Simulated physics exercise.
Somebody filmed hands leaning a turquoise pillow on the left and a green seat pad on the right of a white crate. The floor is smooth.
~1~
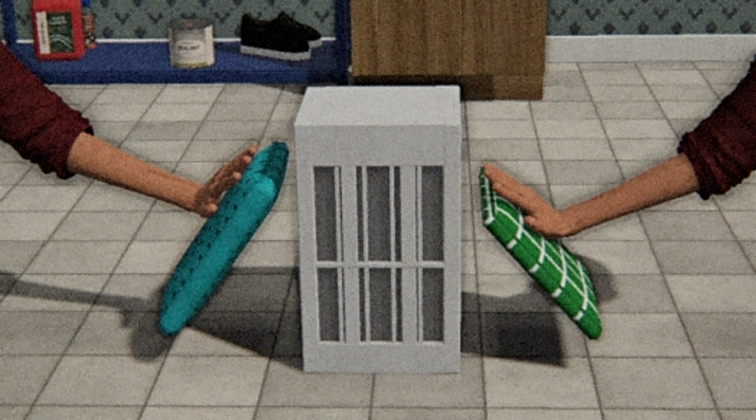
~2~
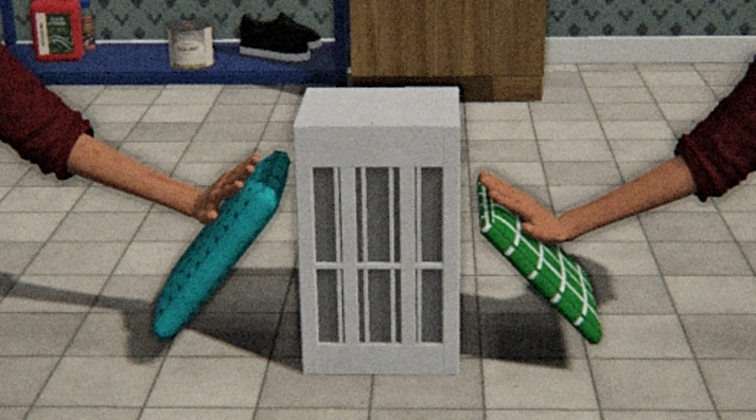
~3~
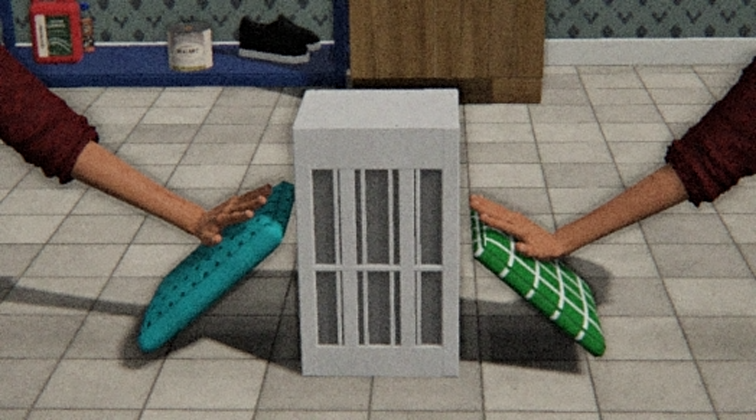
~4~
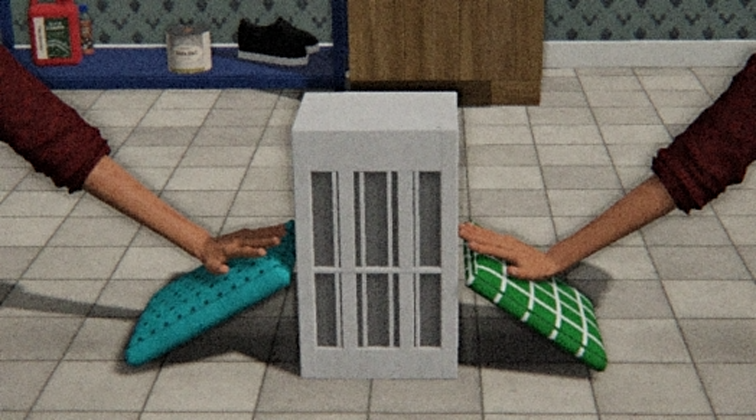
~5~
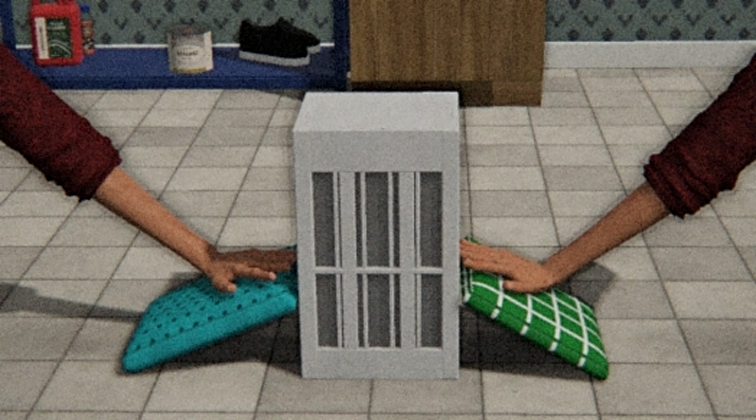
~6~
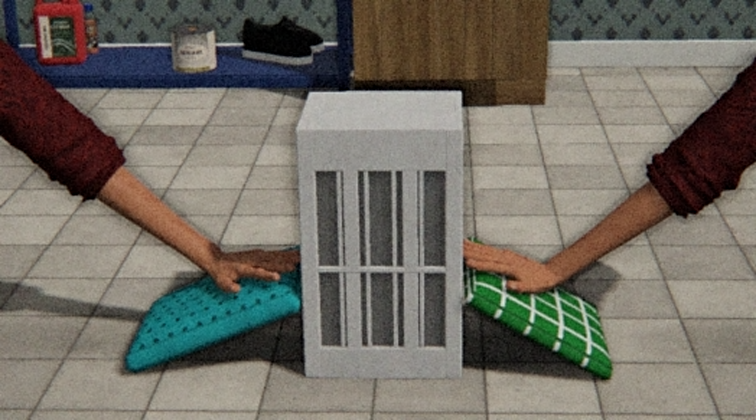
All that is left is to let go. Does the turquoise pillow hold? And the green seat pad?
The turquoise pillow slips and lies down; the green seat pad slumps to the floor.
Then, 0.22 s on from there, pillow flat on the floor near (218, 329); seat pad slipping down near (544, 327).
Then, 0.36 s on from there, pillow flat on the floor near (218, 331); seat pad flat on the floor near (546, 334).
In the end, pillow flat on the floor near (218, 330); seat pad flat on the floor near (546, 337). The turquoise pillow slumps to the floor and the green seat pad slides down flat.
